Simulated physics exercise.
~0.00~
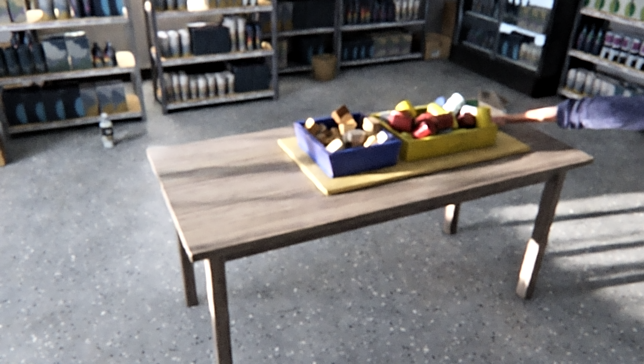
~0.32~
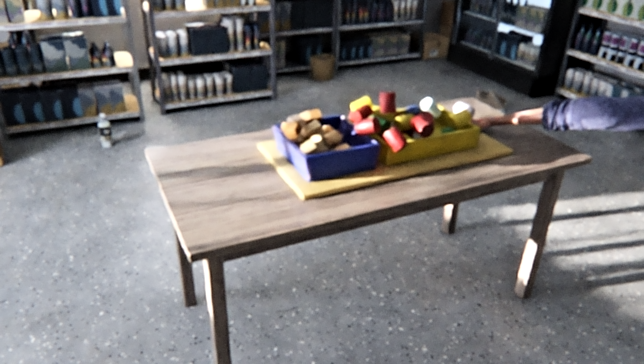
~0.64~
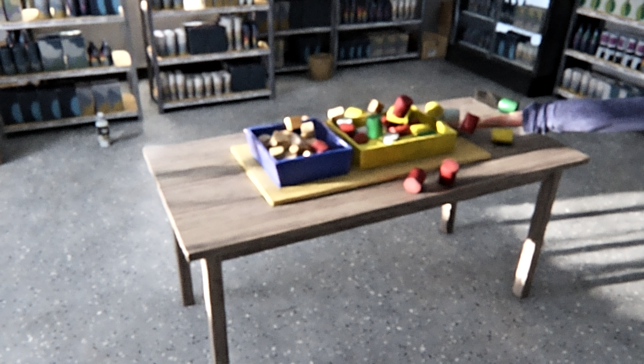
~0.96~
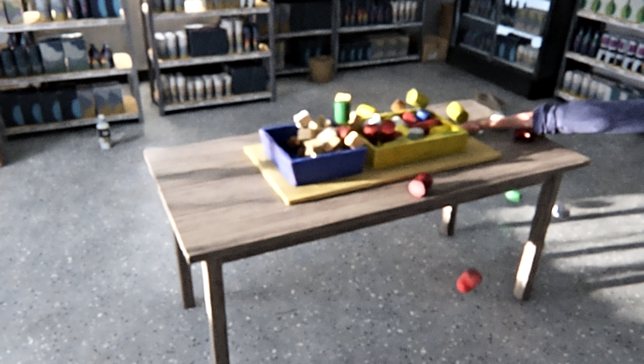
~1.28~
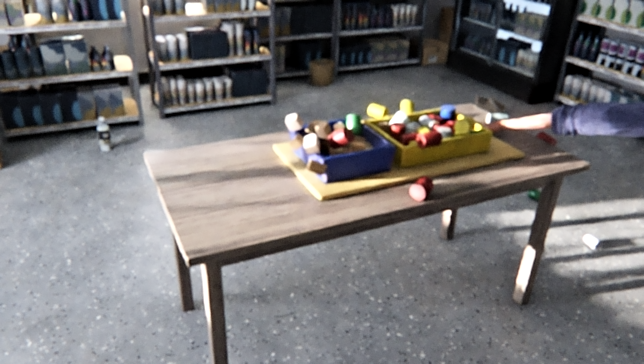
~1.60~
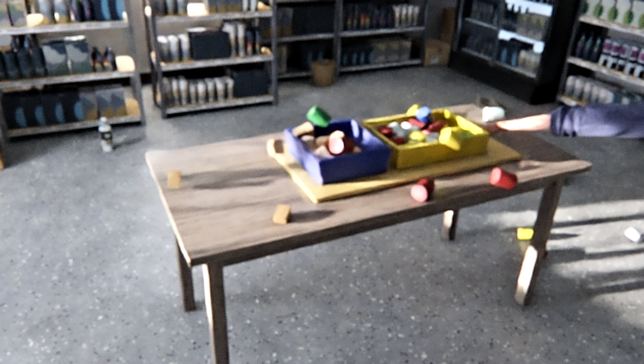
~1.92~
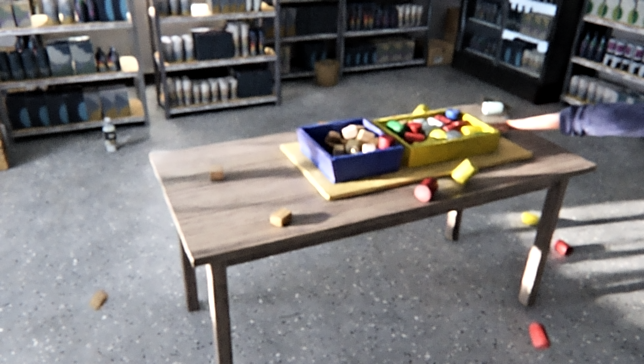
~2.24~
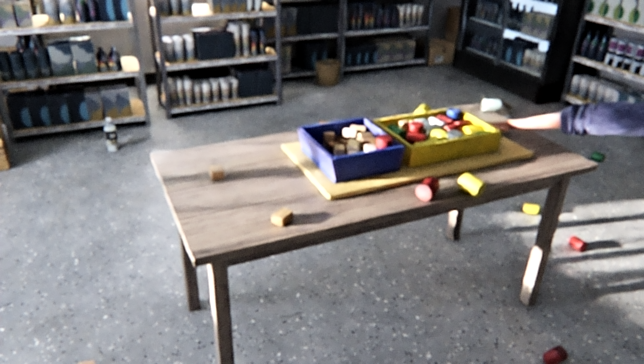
Arm shaking a board of blue and yellow boxes sideways, spilling blocks and bright pieces onto table and floor, many staying inside.
